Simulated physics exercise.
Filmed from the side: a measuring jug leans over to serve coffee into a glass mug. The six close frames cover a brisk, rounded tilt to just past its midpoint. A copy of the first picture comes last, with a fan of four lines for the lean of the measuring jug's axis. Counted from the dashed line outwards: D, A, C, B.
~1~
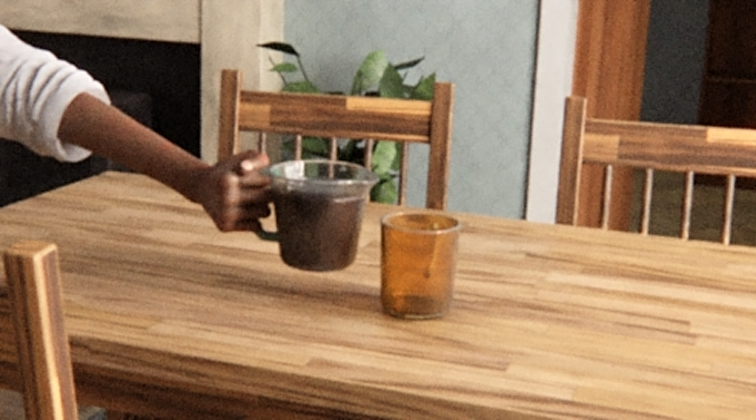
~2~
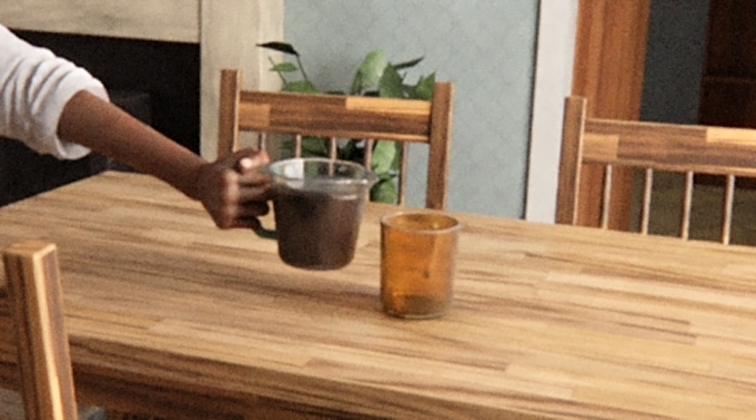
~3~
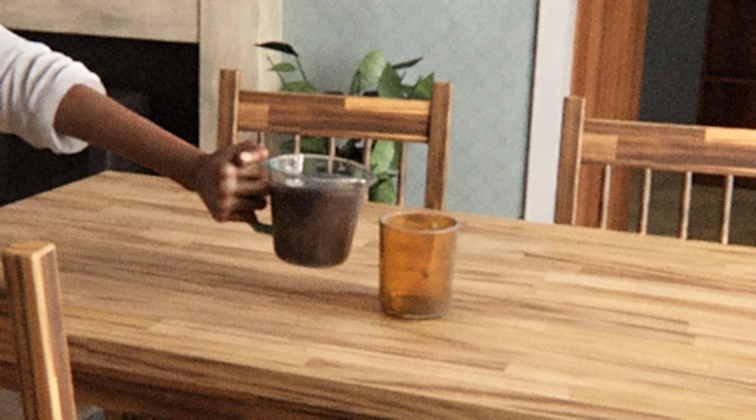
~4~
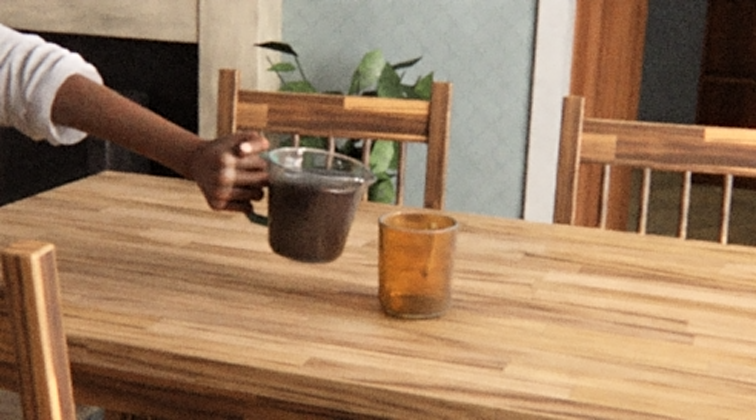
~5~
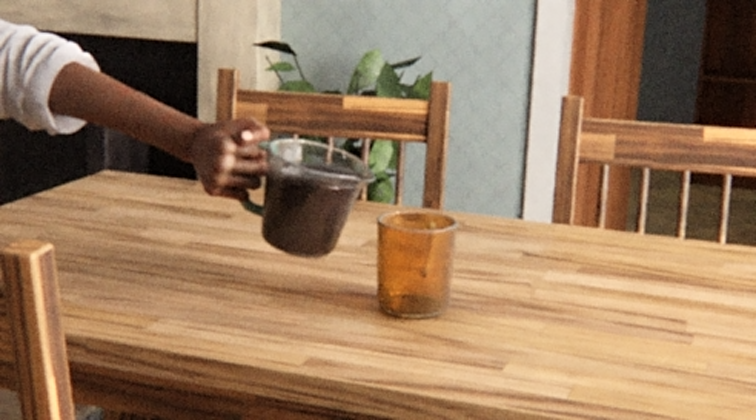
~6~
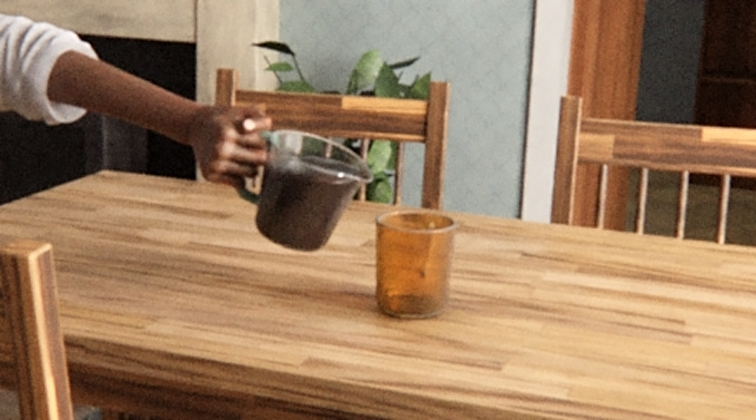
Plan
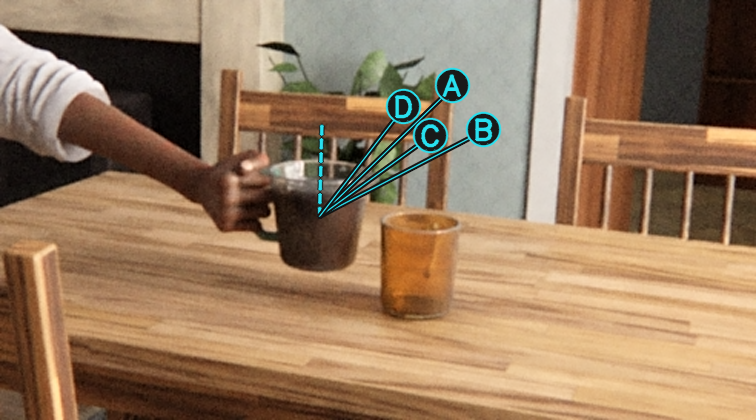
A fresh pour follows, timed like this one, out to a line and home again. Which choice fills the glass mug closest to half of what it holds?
C works best here.
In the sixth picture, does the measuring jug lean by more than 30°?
No.
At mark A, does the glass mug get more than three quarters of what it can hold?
No, it does not.
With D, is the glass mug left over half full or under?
Under half.
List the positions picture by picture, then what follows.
Upright, lip at (376, 180); rim of the glass mug round (420, 221); nothing has left yet.
Upright, lip at (375, 180); nothing has left yet.
Tipped about 4°, lip at (374, 180); nothing has left yet.
Tipped about 8°, lip at (373, 180); nothing has left yet.
Tipped about 13°, lip at (372, 179); nothing has left yet.
Tipped about 18°, lip at (370, 179); nothing has left yet.
On the marked copy, A at (441, 98); B at (469, 138); C at (417, 145); D at (394, 120).
If A is chosen, the glass mug ends with about 34 % of what it can hold.
If B is chosen, the glass mug ends with about 65 % of what it can hold.
If C is chosen, the glass mug ends with about 48 % of what it can hold.
If D is chosen, the glass mug ends with about 21 % of what it can hold.
